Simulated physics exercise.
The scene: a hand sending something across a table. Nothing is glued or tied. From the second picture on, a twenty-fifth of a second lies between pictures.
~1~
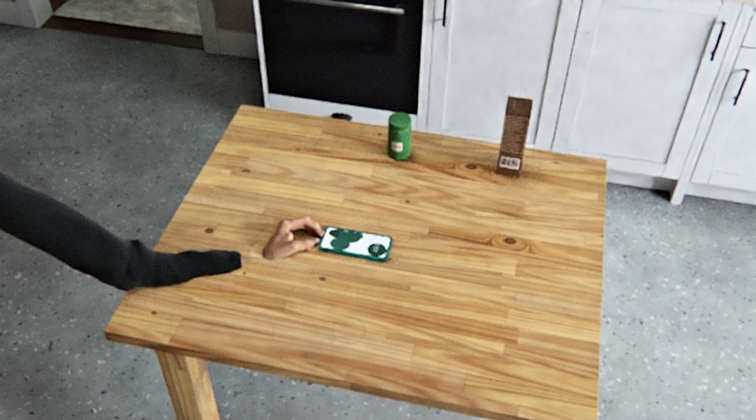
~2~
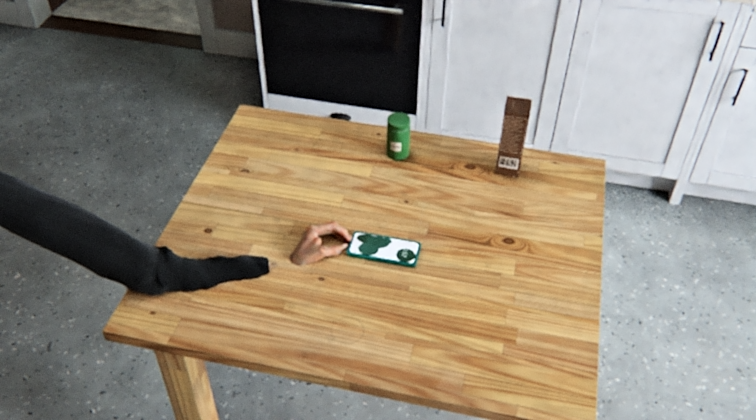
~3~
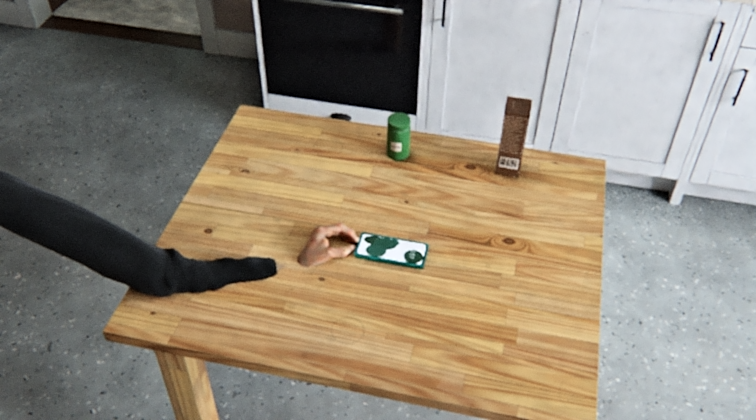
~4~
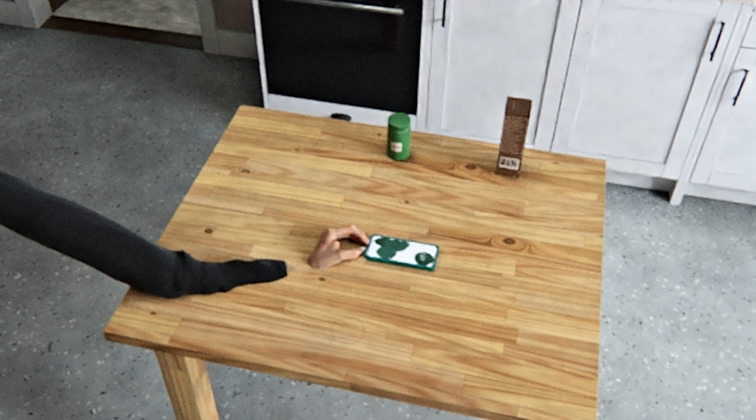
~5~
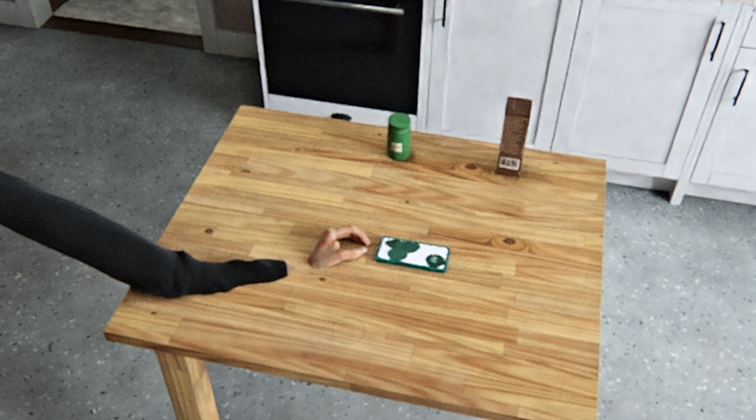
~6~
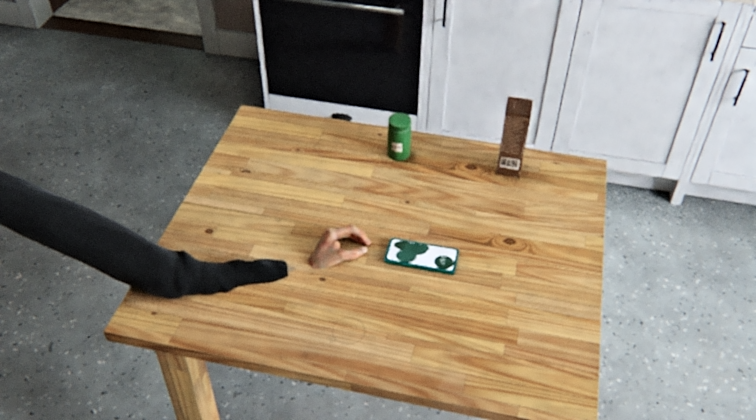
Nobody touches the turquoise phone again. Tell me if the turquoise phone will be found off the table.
The turquoise phone is still on the table.
Then, 0.10 s past the last view, turquoise phone displaced a little near (433, 258).
Then, 0.30 s past the last view, turquoise phone resting near (435, 260).
Finally, moved from the start, turquoise phone. Final places as the last picture's camera would see them, turquoise phone near (434, 258).
